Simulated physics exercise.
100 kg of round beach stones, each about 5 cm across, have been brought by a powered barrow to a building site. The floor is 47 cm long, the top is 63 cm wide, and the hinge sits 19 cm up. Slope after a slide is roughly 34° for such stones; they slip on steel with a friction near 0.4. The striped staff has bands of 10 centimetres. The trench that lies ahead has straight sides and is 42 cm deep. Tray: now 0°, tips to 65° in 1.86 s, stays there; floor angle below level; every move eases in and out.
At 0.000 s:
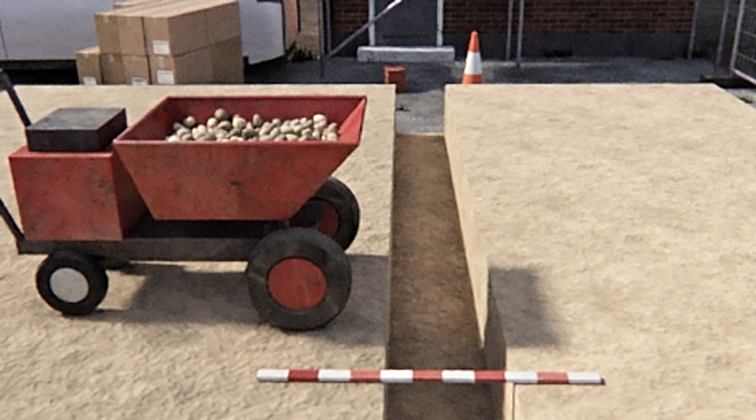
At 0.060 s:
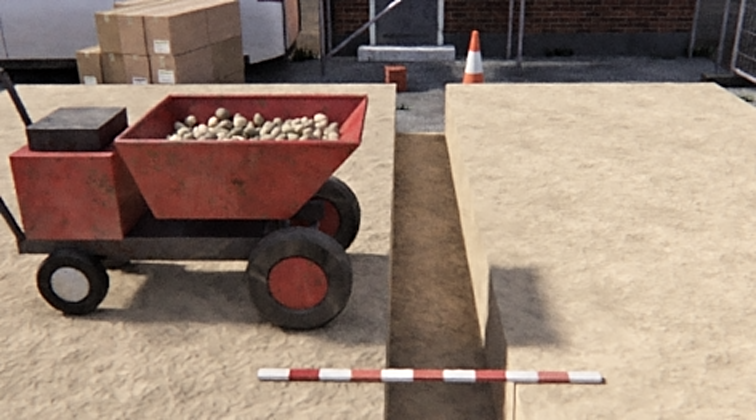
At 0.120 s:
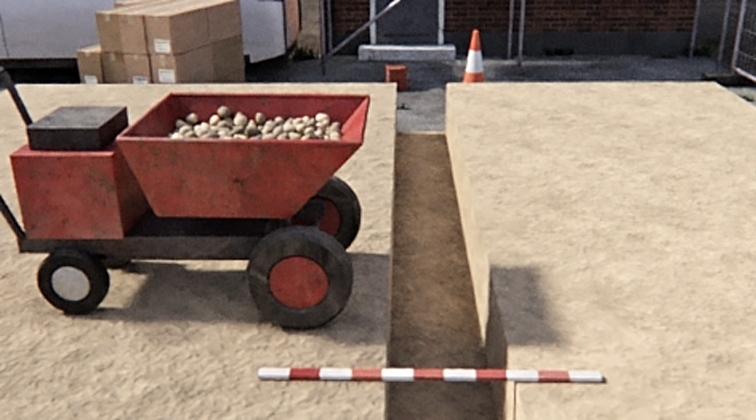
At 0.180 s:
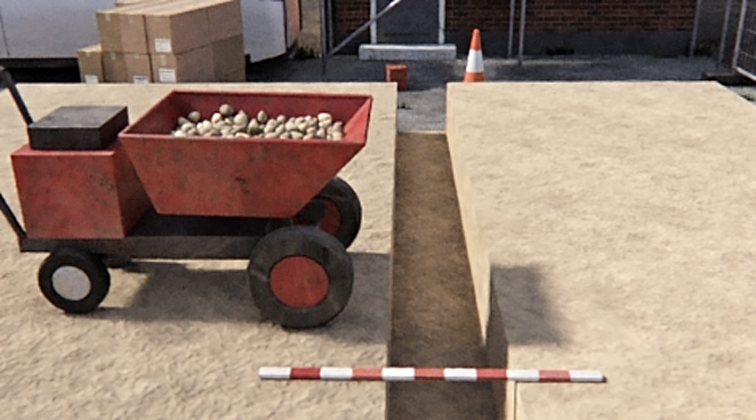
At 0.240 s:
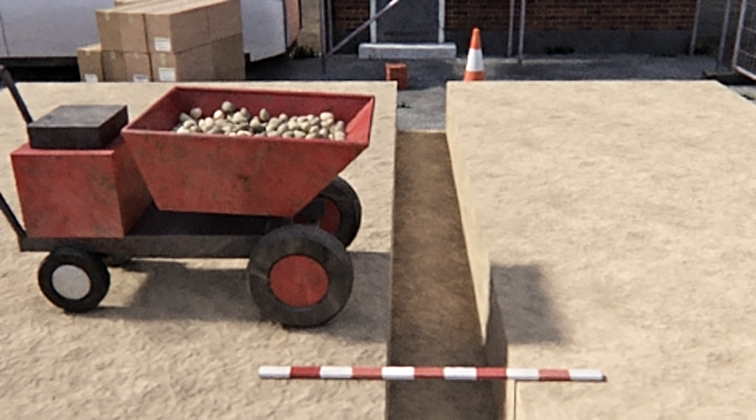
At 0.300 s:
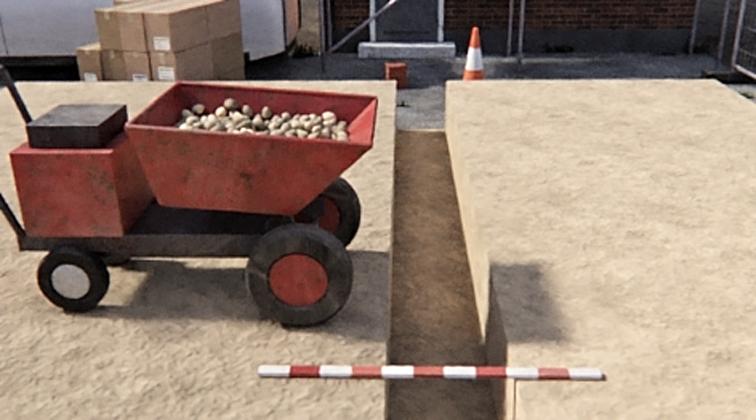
On a building site, a red barrow's tray of rounded stones tilts slightly to the right.
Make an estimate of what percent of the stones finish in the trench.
About 60 percent.
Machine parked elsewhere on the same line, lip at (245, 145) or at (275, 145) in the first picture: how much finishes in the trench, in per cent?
Near 95 and near 100 percent.
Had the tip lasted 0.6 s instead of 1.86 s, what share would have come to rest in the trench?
It'd be some 35 per cent.
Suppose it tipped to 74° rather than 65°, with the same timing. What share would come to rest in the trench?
I'd expect around 60 in a hundred.
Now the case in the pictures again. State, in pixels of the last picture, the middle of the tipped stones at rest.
About (477, 359).
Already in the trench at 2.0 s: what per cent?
Something like 25 in a hundred.
After 1.4 s the floor is at 55°; 100 % in the tray; the foremost stones are at (462, 225).
After 2.0 s the floor is at 65°; 46 % in the tray, 24 % in the trench, 31 % past the trench; the foremost stones are at (609, 292).
After 2.3 s the floor is at 65°; 20 % in the tray, 39 % in the trench, 40 % past the trench; the foremost stones are at (685, 299).
After 4.3 s the floor is at 65°; 0 % in the tray, 60 % in the trench, 40 % past the trench; the foremost stones are at (711, 298).
